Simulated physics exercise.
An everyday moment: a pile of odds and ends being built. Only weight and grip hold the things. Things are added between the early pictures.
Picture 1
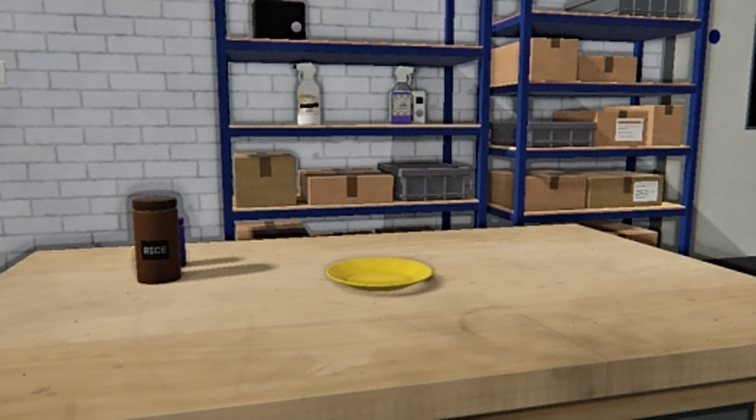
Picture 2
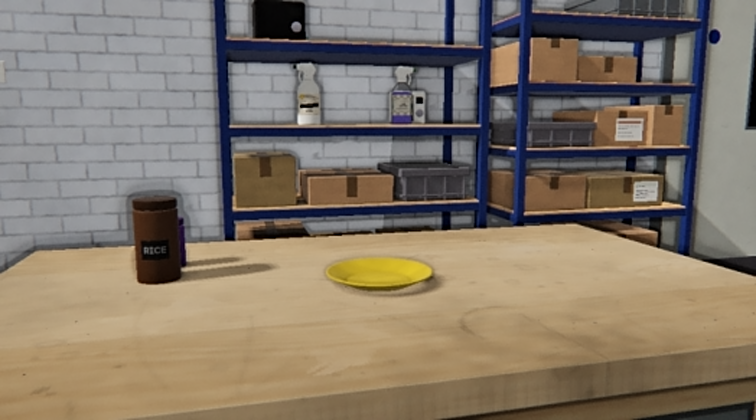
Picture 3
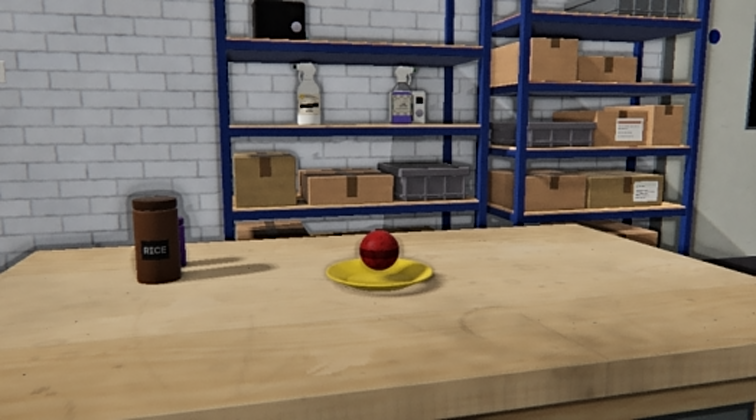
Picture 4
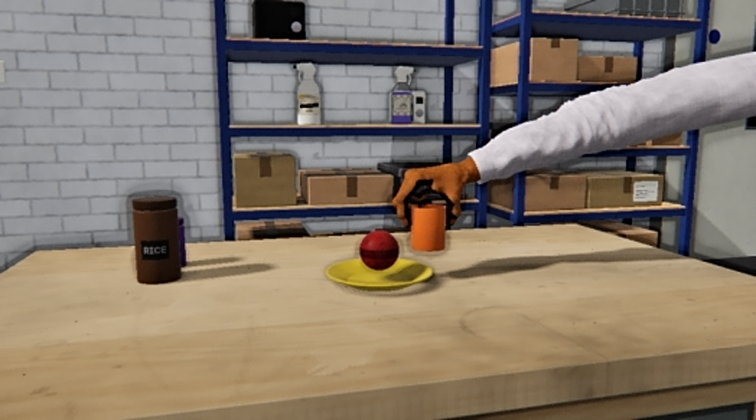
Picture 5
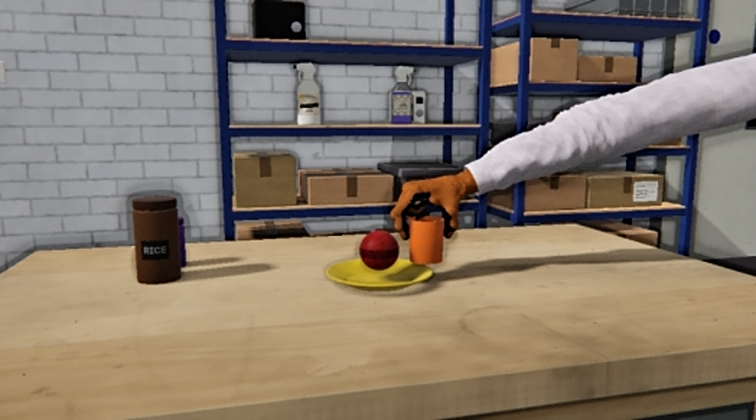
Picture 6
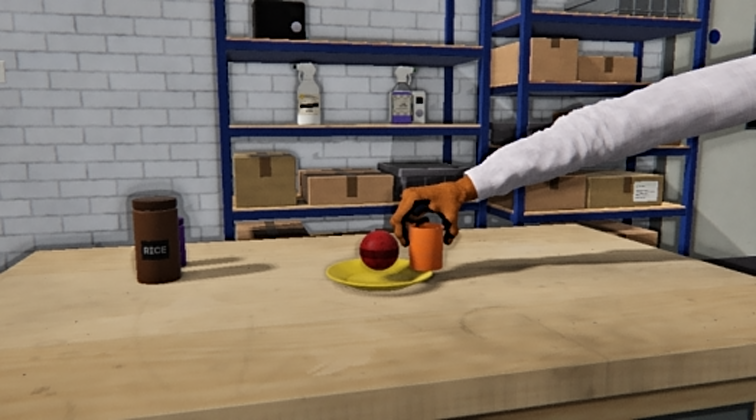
The video shows a yellow plate and a brown rice jar on a wooden table; a red ball appears on the plate, then a gloved hand reaches in from the right and lowers an orange cup beside the ball.
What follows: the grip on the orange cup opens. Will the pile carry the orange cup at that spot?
In the end the pile keeps its balance.
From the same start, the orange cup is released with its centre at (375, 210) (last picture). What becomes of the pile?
Then it comes apart.
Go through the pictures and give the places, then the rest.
In the first frame, the last thing is not in view yet; yellow plate (379, 276).
In the second frame, the last thing is not in view yet.
In the third frame, the last thing is not in view yet; yellow plate (379, 276).
In the fourth frame, on its way; orange cup (428, 228); red ball (379, 251).
In the fifth frame, on its way; orange cup (426, 240); yellow plate (379, 276).
In the sixth frame, in place under the hand; orange cup (426, 246); red ball (379, 251).
Then, 1.00 s on from there, no change.
Then, 2.10 s on from there, orange cup resting near (426, 247).
In the end, all 5 unmoved. At the end, from the last picture's camera, orange cup near (426, 247). The pile stays up.
